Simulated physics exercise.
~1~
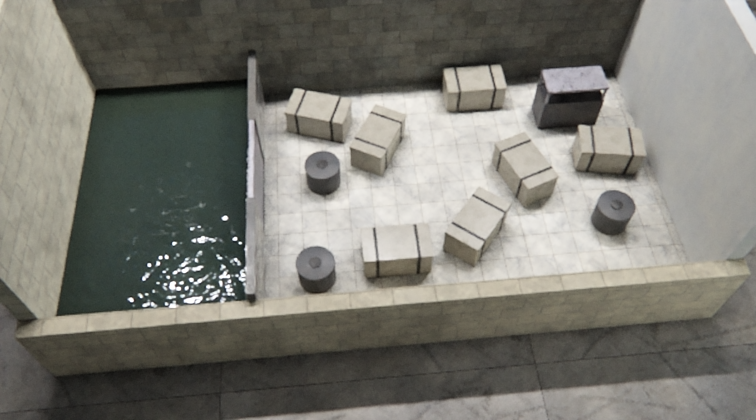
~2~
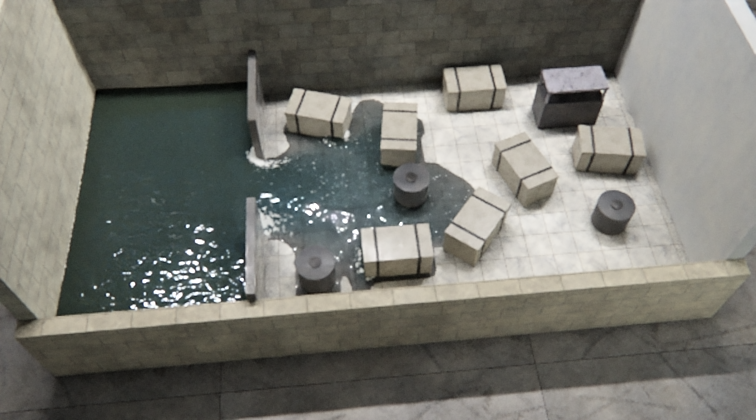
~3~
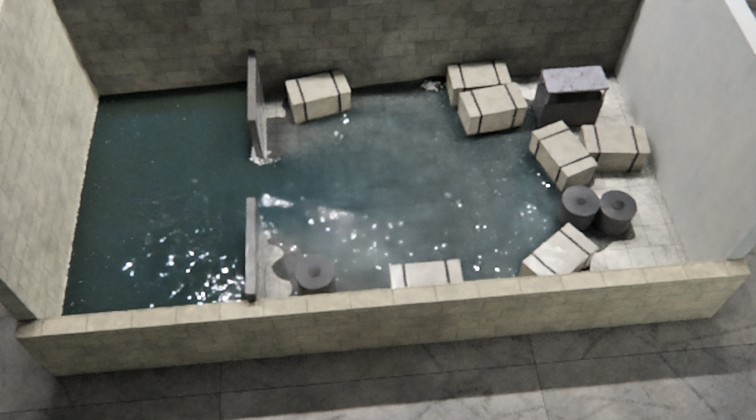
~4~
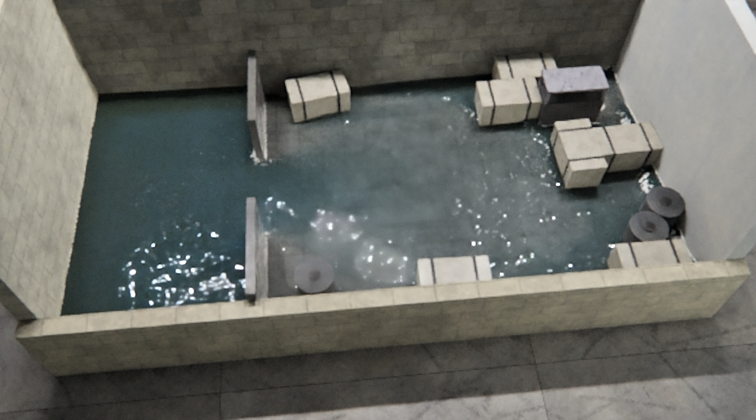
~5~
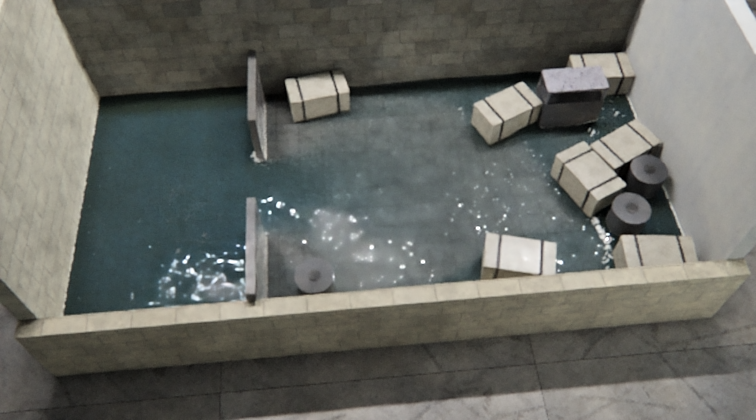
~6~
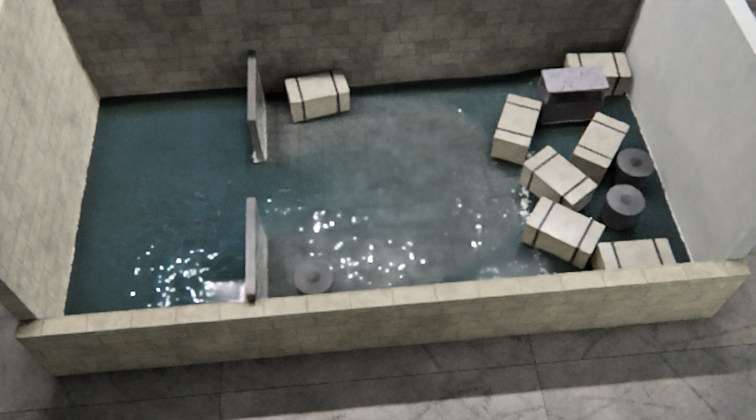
Water poured through a gap in the dividing wall of a tiled basement and spread across the dry side, sweeping strapped trunks and dark tubs rightward until most floated clustered near the right wall, while one trunk and one tub stayed left.
